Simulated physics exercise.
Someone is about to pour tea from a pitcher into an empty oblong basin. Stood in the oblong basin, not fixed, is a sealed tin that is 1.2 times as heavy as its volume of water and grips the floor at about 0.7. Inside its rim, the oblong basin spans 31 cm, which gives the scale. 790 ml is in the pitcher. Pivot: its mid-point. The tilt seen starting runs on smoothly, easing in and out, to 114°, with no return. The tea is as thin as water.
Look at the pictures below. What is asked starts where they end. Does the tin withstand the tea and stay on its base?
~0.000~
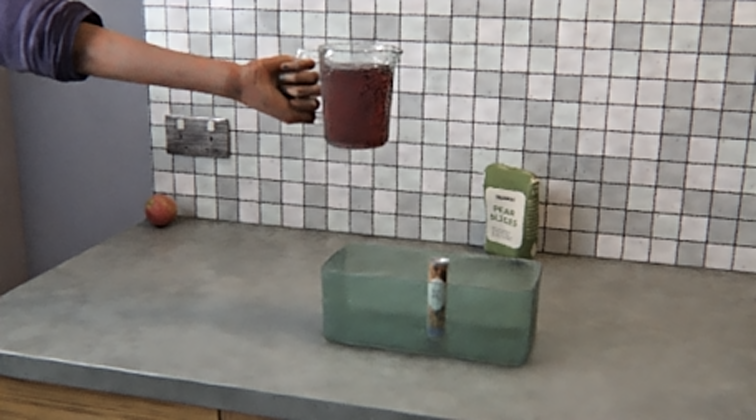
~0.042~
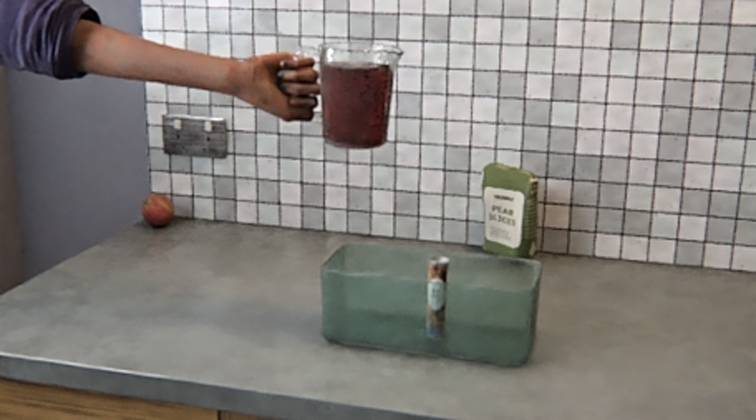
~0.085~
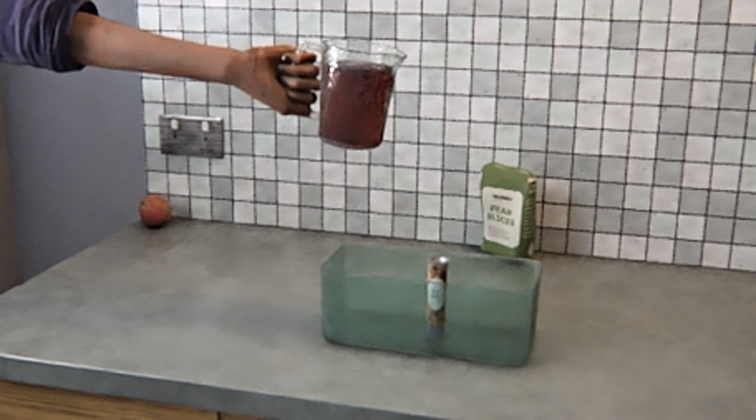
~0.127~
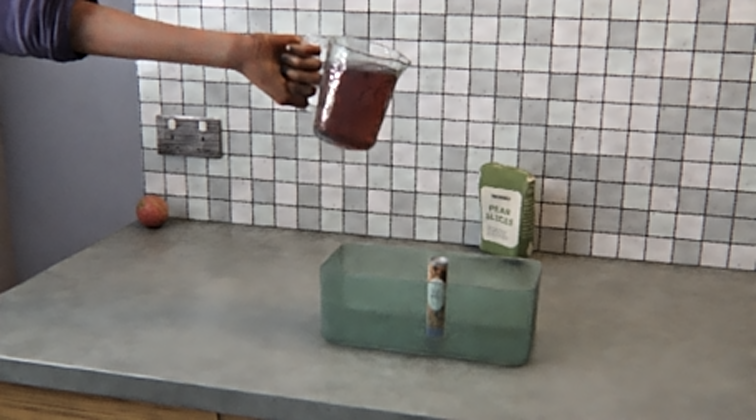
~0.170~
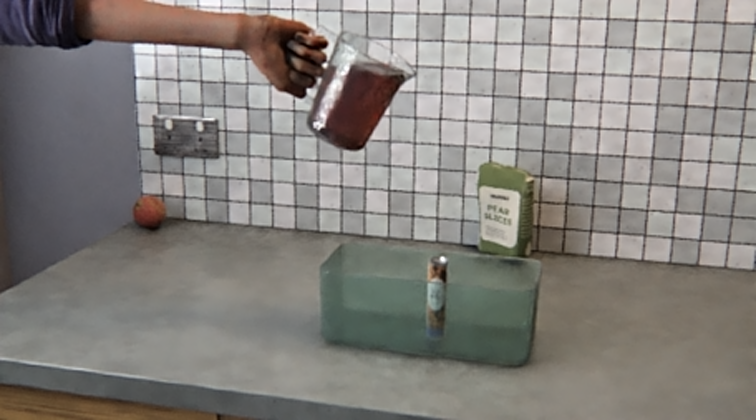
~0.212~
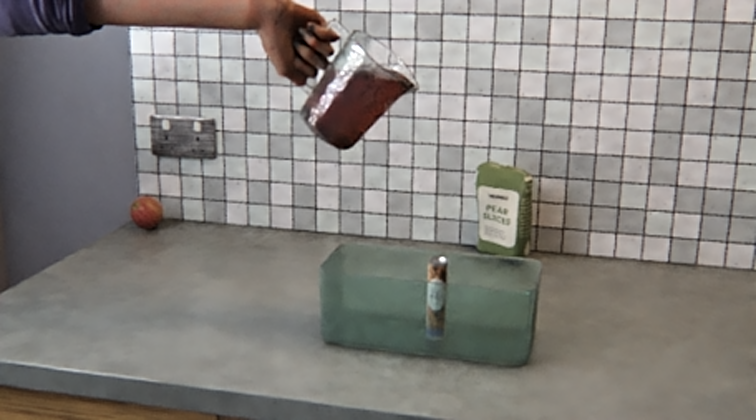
It stays erect.
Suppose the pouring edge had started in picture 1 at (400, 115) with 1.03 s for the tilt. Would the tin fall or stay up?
Result: Tin tipped over.
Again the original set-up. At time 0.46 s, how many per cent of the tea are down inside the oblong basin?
4 %, more or less.
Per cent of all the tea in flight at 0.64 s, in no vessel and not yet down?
Roughly 36 %.
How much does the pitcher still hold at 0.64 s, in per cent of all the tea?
10 %.
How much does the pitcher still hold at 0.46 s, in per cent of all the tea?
Still held: Roughly 52 % of the total.
By 0.46 s the tilt is 108° and 53 per cent is still to pour; the tin stands where it began.
By 0.64 s the tilt is 114° and 10 per cent is still to pour; the tin stands where it began.
By 0.83 s the tilt is 114° and 0 per cent is still to pour; the tin stands where it began.
By 1.04 s the tilt is 114° and 0 per cent is still to pour; the tin stands where it began.
At rest the tin stands where it began.
